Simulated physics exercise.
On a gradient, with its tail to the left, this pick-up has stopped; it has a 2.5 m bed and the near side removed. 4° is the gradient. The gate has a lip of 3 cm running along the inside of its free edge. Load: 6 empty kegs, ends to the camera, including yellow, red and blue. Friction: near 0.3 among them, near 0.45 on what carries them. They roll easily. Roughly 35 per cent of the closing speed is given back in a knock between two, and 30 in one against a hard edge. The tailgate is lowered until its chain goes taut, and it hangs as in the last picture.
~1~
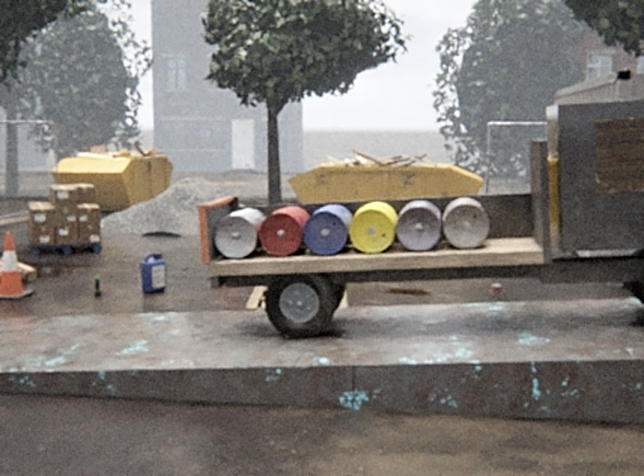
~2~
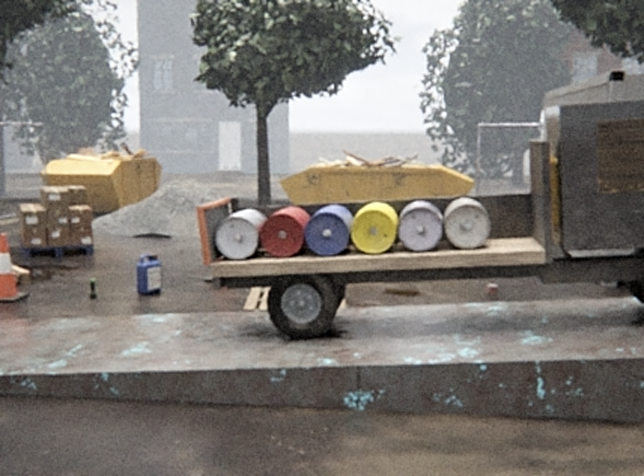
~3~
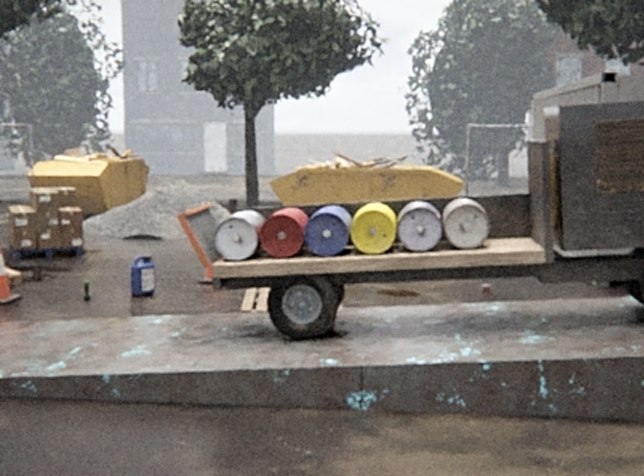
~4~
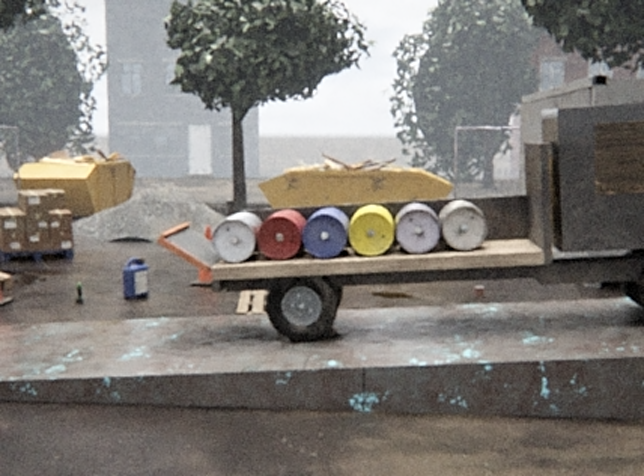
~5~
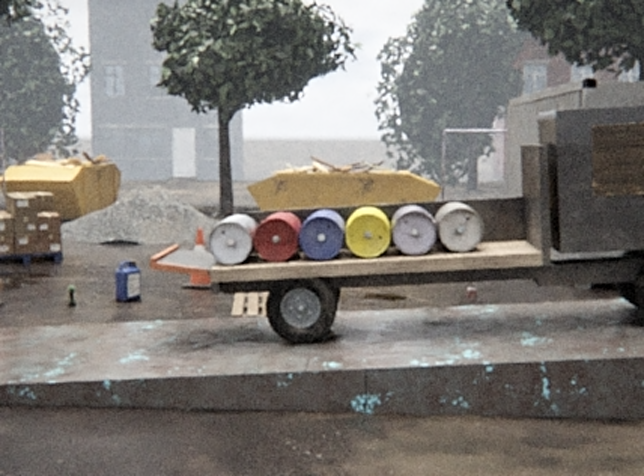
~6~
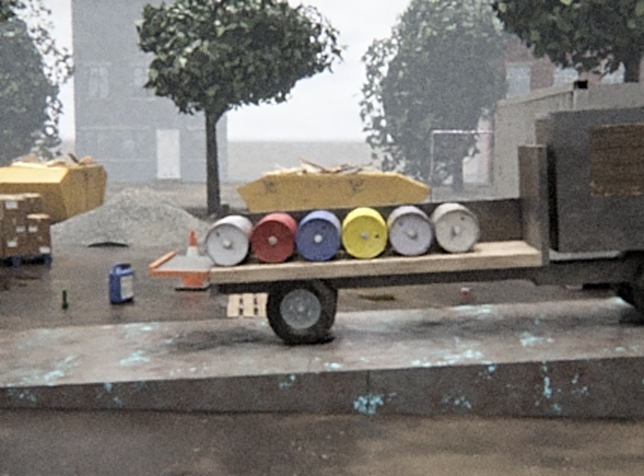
At the start, six drums, including red, blue and yellow ones, lie in a row on a flatbed truck behind an upright orange tailgate at the left. The tailgate swings down and outward until level, while the drums shift very slightly left and the background drifts left behind the truck.
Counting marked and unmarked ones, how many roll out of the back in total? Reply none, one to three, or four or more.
Reply: None.
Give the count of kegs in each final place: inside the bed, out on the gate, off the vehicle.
Final counts, in the order asked: 5, 1, 0.
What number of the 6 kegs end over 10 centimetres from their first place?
6.
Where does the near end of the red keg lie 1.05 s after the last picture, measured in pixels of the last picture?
(235, 244), roughly.
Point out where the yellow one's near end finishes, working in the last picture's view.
(304, 240).
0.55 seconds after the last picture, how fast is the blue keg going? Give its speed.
Speed: Around 0.3 m/s.
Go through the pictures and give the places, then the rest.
Yellow at (372, 231), red at (280, 235), blue at (325, 233); gate 86° above level, tip at (202, 207); 6 of the 6 make up the bottom layer on the bed, in the first frame.
Yellow at (373, 231), red at (281, 236), blue at (327, 233); gate 83° above level, tip at (200, 209), in the second frame.
Yellow at (373, 232), red at (281, 236), blue at (327, 234); gate 61° above level, tip at (181, 217), in the third frame.
Yellow at (371, 233), red at (279, 238), blue at (325, 236); gate 31° above level, tip at (161, 240), in the fourth frame.
Yellow at (368, 235), red at (276, 240), blue at (322, 238); gate 7° above level, tip at (153, 265), in the fifth frame.
Yellow at (365, 236), red at (272, 242), blue at (318, 239); gate 0° above level, tip at (152, 273), in the sixth frame.
Then, 0.5 s after the last picture, yellow is on the bed, 110 cm short of the hinge, rolling left; red is on the bed, 35 cm short of the hinge, rolling left; blue is on the bed, 70 cm short of the hinge, rolling left; 0 gone off the back.
Then, 1.0 s after the last picture, yellow is on the bed, 90 cm short of the hinge, rolling left; red is on the bed, 20 cm short of the hinge, rolling left; blue is on the bed, 55 cm short of the hinge, rolling left; 0 gone off the back.
At rest (1.8 s after the last picture), yellow is on the bed, 75 cm short of the hinge; red is on the bed, 5 cm short of the hinge; blue is on the bed, 35 cm short of the hinge; 0 gone off the back.
